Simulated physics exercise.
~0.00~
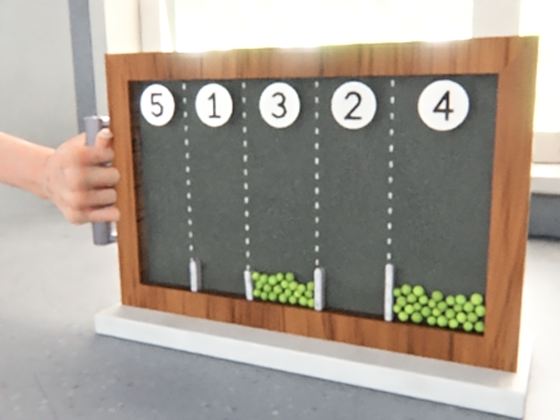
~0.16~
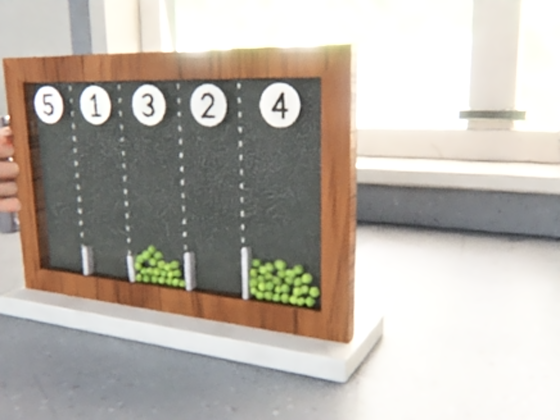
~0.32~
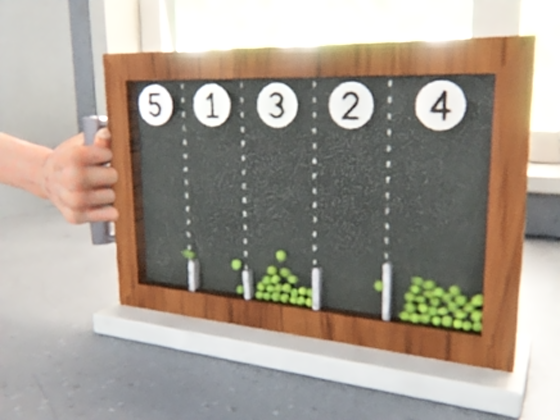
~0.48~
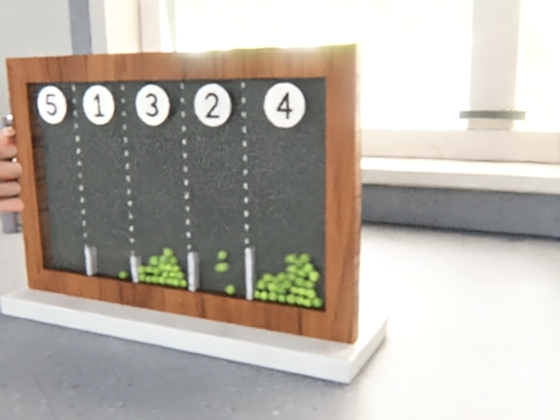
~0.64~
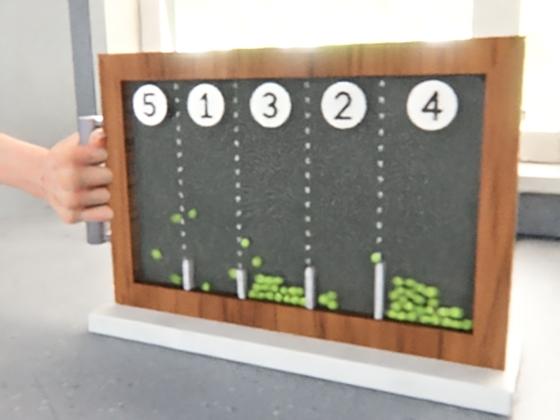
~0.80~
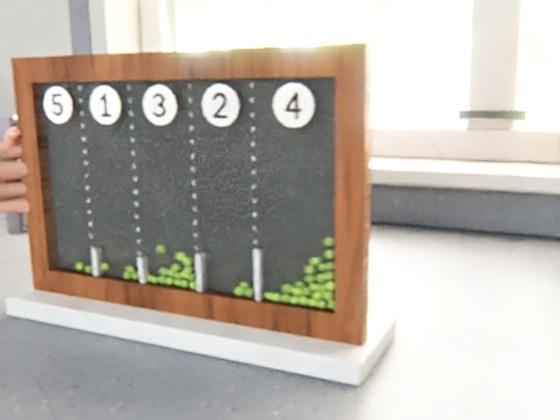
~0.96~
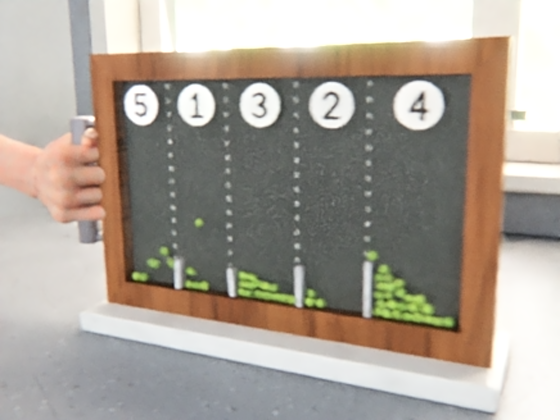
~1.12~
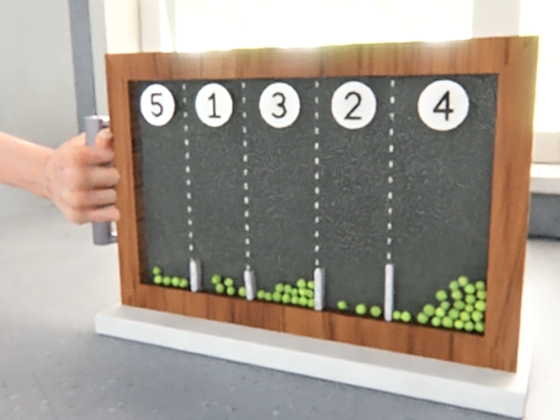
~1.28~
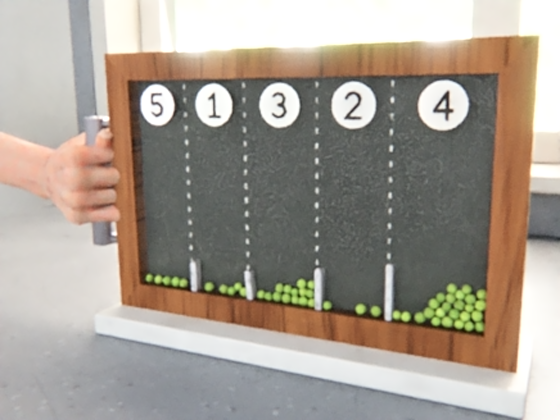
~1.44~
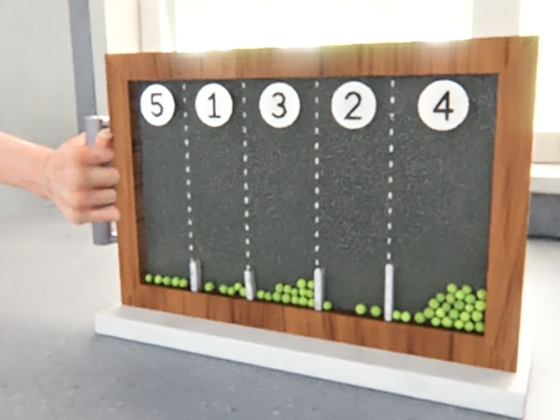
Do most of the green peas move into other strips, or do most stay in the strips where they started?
Most of the peas stay in the two strips where they started. A fair share, but well under half, spills over into the other strips.
